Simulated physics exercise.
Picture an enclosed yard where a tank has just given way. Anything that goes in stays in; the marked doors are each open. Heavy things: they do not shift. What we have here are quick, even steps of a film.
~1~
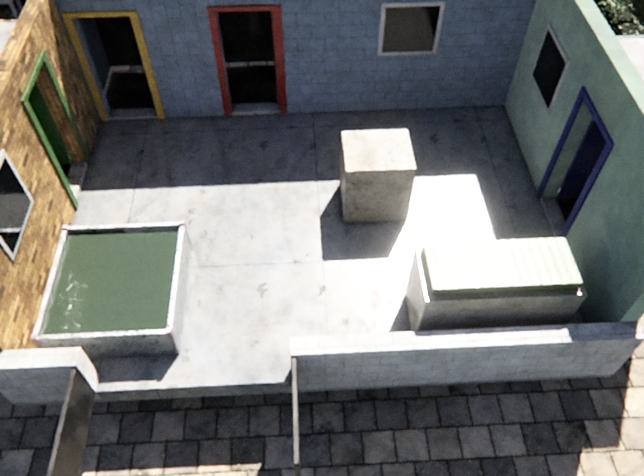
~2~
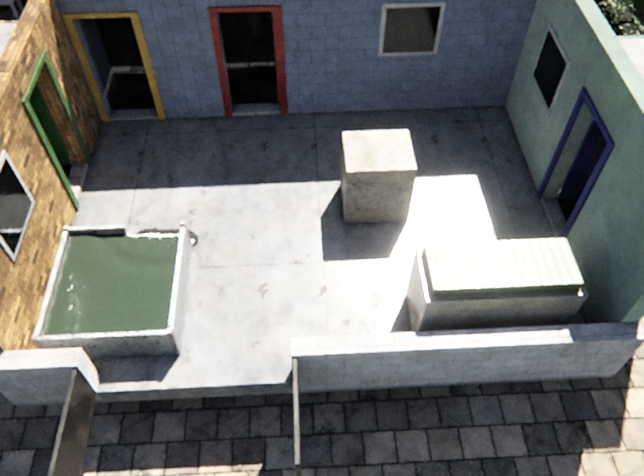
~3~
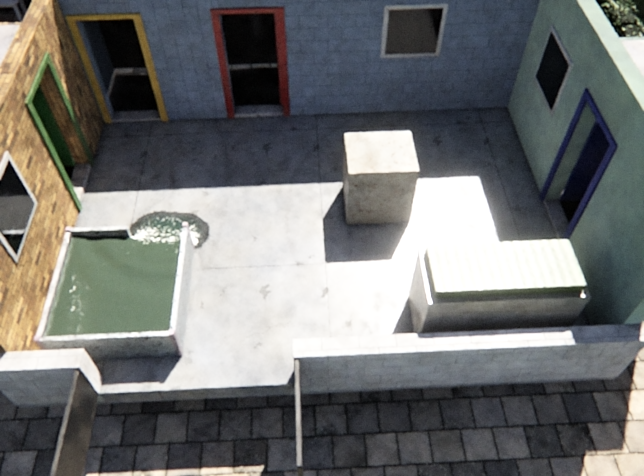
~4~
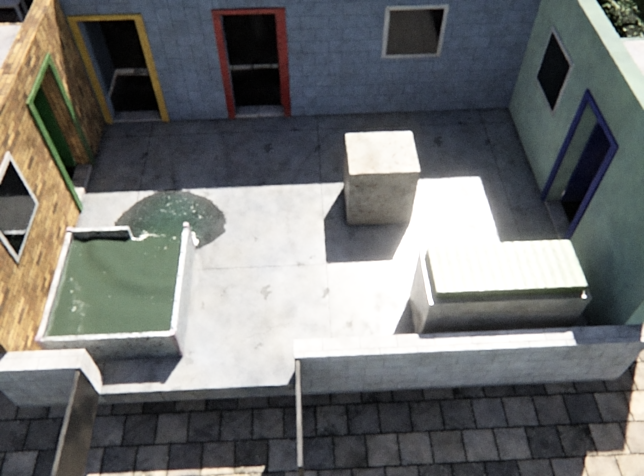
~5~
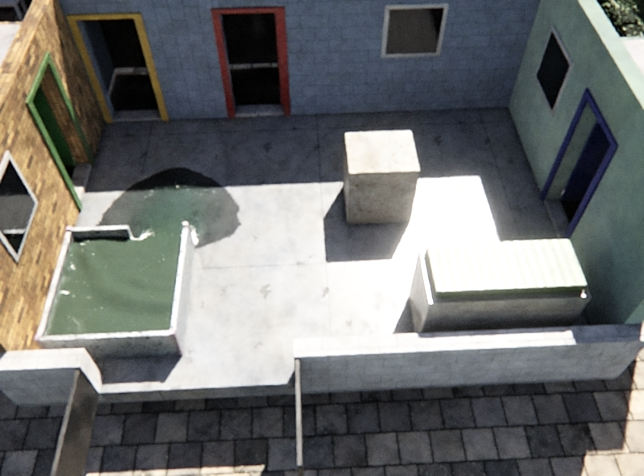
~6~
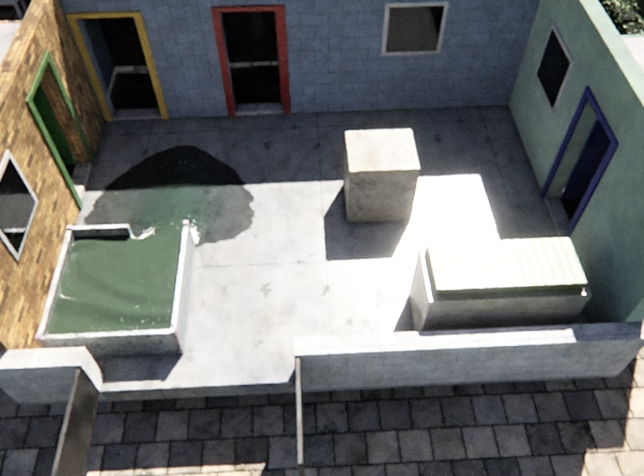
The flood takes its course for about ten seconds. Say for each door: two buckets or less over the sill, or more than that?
The red door tops two buckets; the green door never tops two buckets; the blue door never tops two buckets; the yellow door tops two buckets.
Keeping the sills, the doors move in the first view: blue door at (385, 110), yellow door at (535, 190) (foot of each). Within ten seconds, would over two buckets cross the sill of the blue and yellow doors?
Door by door: Blue is spared, yellow is spared.
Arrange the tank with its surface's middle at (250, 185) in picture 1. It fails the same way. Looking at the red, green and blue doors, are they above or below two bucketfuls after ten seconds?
Well, the red one tops the limit, then the green one comes in lower, then the blue one comes in lower.
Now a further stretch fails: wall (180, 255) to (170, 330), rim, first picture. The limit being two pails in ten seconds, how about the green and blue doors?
First green comes up short, then blue crosses the line.
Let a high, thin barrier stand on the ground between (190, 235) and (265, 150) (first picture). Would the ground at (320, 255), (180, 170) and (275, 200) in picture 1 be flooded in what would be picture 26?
Taking the points in order, they are high and dry, inundated and high and dry.
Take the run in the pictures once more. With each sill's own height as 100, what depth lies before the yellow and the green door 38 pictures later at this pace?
Depth ratios, approx.: 190 and 70 percent.
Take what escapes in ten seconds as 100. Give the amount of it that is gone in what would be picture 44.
About 85 per cent.
A moment on, water covers 25 % of the floor; the red door not reached, the green door wet at the sill, nothing in, the blue door not reached, the yellow door wet at the sill, nothing in.
Next, water covers 30 % of the floor; the red door under two buckets in, the green door wet at the sill, nothing in, the blue door not reached, the yellow door over two buckets in.
Then, water covers 35 % of the floor; the red door over two buckets in, the green door wet at the sill, nothing in, the blue door not reached, the yellow door far over two buckets in.
Later, water covers 50 % of the floor; the red door over two buckets in, the green door wet at the sill, nothing in, the blue door wet at the sill, nothing in, the yellow door far over two buckets in.
In the end, water covers 70 % of the floor; the red door over two buckets in, the green door wet at the sill, nothing in, the blue door wet at the sill, nothing in, the yellow door far over two buckets in.
